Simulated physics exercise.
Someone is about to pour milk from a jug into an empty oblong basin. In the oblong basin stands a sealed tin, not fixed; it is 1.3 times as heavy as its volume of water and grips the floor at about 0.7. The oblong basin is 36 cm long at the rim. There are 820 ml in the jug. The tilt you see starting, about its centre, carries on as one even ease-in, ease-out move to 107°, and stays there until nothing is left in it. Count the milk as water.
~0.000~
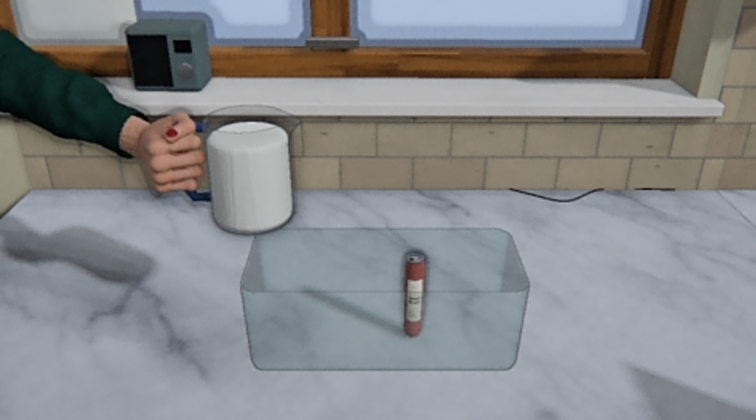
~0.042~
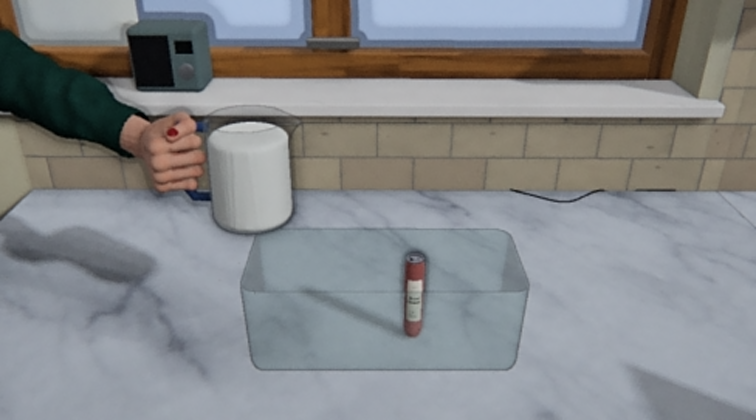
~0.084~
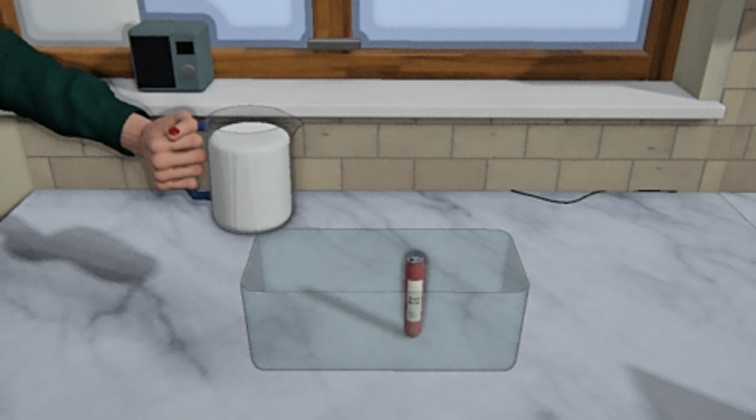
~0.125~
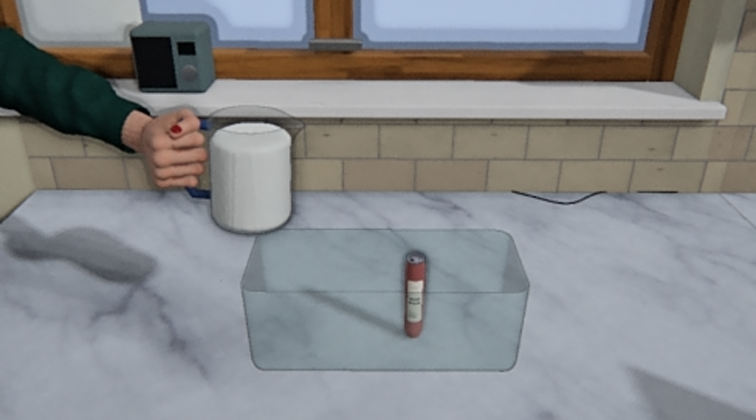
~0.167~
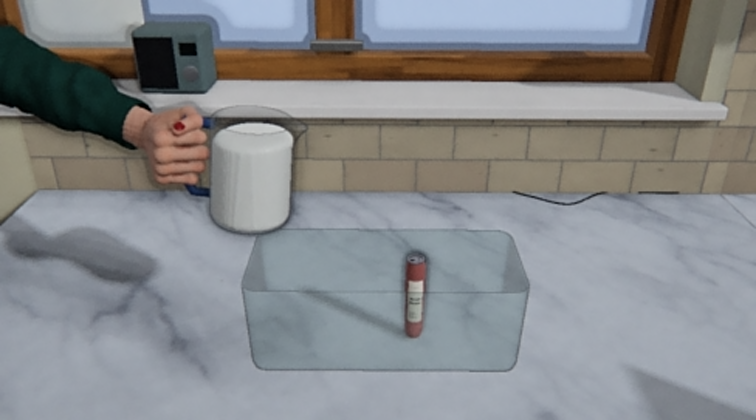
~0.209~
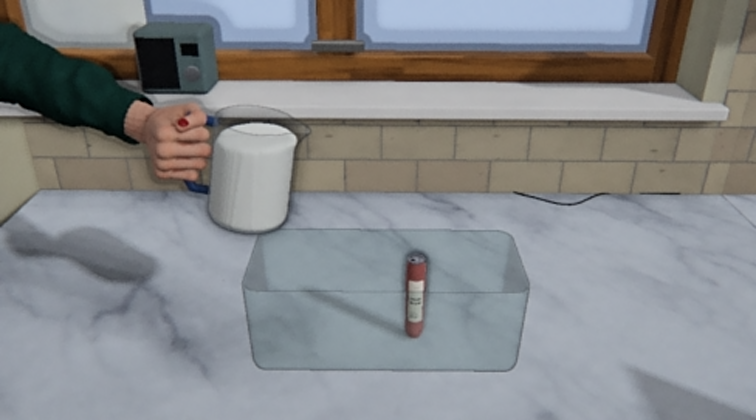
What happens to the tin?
The tin keeps standing.
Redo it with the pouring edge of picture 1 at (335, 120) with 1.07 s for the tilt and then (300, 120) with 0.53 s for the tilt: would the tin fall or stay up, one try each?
First it goes over; then it remains upright.
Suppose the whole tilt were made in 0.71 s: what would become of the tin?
The tin remains upright.
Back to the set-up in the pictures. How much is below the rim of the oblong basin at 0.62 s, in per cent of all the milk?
About 2 per cent.
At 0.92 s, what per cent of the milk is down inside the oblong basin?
About 46 per cent.
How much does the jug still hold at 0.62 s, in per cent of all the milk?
Near 86 in a hundred.
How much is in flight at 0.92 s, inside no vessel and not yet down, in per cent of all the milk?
About 20 per cent.
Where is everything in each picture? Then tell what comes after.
It leans 0°; its right rim is at (301, 120); the milk meets the walls at (209, 134) and (288, 134); the oblong basin's rim runs from (249, 259) to (519, 259); the tin's top is at (415, 262), in the first frame.
It leans 0°; its right rim is at (302, 121); the milk meets the walls at (209, 134) and (289, 135), in the second frame.
It leans 2°; its right rim is at (303, 122); the milk meets the walls at (211, 134) and (289, 135), in the third frame.
It leans 4°; its right rim is at (305, 124); the milk meets the walls at (213, 135) and (291, 136), in the fourth frame.
It leans 6°; its right rim is at (308, 127); the milk meets the walls at (215, 135) and (294, 137), in the fifth frame.
It leans 10°; its right rim is at (312, 131); the milk meets the walls at (218, 136) and (297, 138), in the sixth frame.
By 0.62 s the tilt is 66° and 87 per cent is still to pour; the tin stands where it began.
By 0.92 s the tilt is 102° and 36 per cent is still to pour; the tin stands where it began.
By 1.23 s the tilt is 107° and 4 per cent is still to pour; the tin stands where it began.
By 1.57 s the tilt is 107° and 0 per cent is still to pour; the tin stands where it began.
At rest the tin stands where it began.
